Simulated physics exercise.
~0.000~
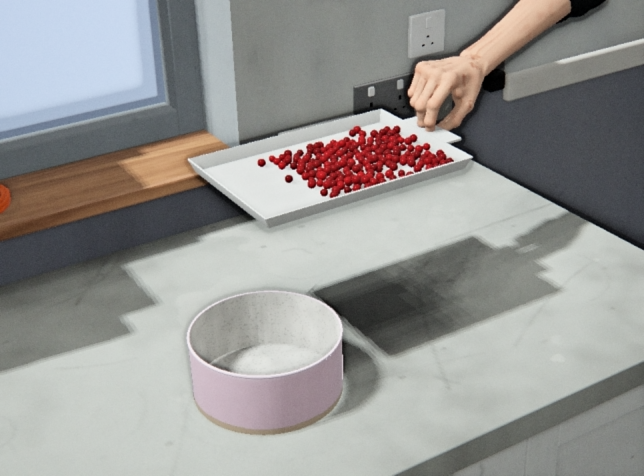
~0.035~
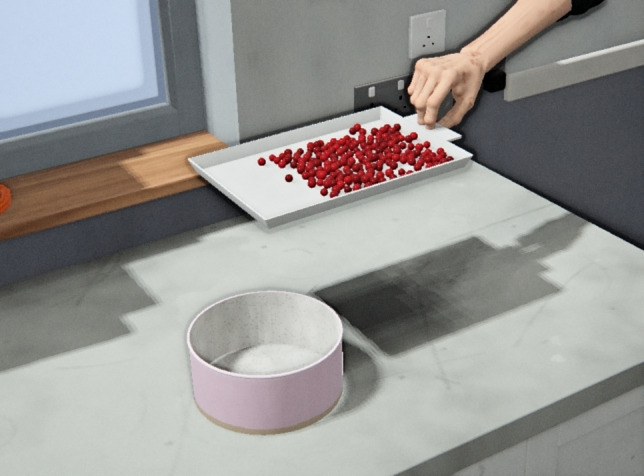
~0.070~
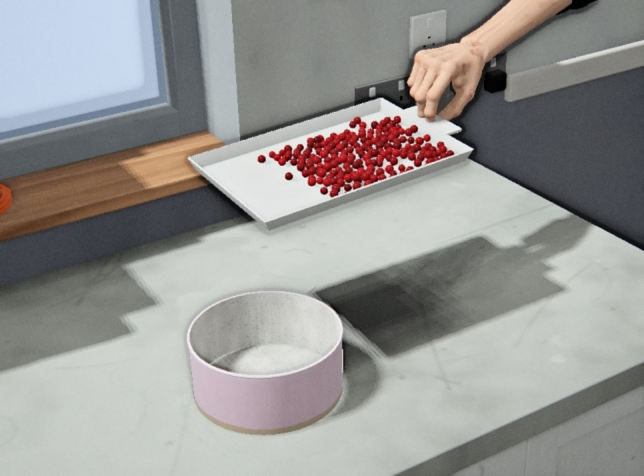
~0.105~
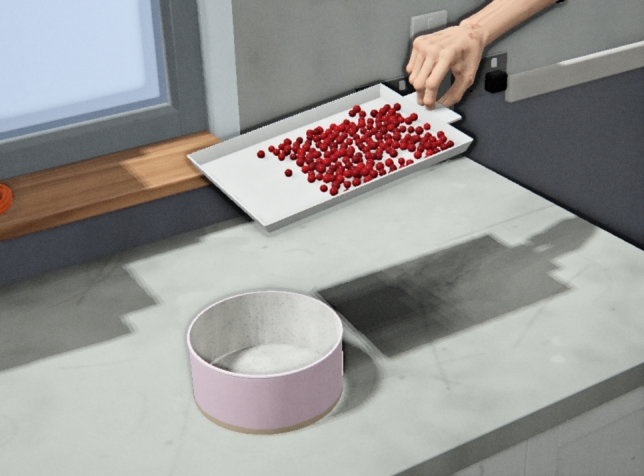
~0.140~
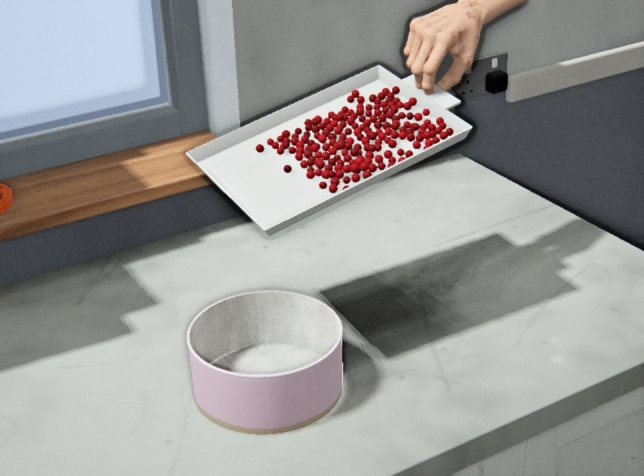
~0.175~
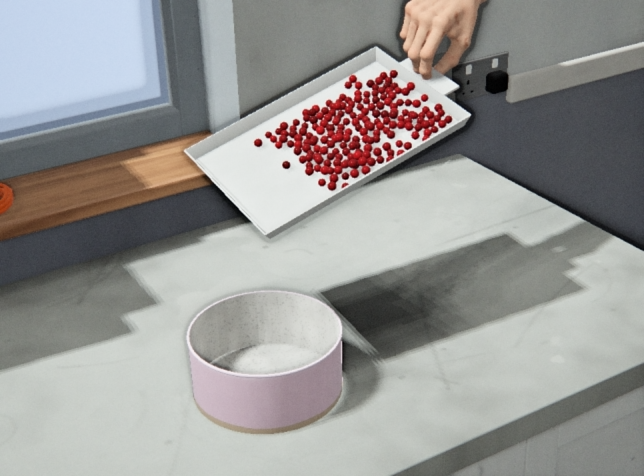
A hand steadily tilts a white tray of red berries above a pink pot.
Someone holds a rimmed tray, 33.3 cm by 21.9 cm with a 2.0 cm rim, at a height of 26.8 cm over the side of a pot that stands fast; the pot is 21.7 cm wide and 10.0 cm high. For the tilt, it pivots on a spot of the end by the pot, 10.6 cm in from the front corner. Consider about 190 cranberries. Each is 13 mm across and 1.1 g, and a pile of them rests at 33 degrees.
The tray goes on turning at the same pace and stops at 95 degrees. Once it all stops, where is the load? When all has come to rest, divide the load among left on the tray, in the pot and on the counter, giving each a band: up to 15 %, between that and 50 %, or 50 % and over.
Tray: Up to 15 %; pot: 50 % and over; counter: Up to 15 %.
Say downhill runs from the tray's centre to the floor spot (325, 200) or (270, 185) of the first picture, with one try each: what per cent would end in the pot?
That would be close to 75 per cent, then close to 10 per cent.
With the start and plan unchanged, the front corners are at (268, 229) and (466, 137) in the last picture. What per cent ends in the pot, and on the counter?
Per cent by place - pot 95, counter 5.
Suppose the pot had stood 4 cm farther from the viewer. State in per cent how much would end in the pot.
70 per cent.
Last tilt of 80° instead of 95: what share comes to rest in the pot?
Result: Close to 90 %.
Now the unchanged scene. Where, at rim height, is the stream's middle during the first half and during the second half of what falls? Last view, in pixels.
Around (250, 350), then (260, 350).
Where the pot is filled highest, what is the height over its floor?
Some 4.0 cm up.
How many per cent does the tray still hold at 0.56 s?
Close to 85 in a hundred parts of the load.
Then, at 0.41 s, tilt 58 degrees; the tray holds 100 %, the pot 0 %.
After 0.56 s, tilt 83 degrees; the tray holds 85 %, the pot 0 %.
After 0.84 s, tilt 95 degrees; the tray holds 0 %, the pot 95 %.
At rest (1.5 s), tray 0 %, pot 95 %, counter 5 %.
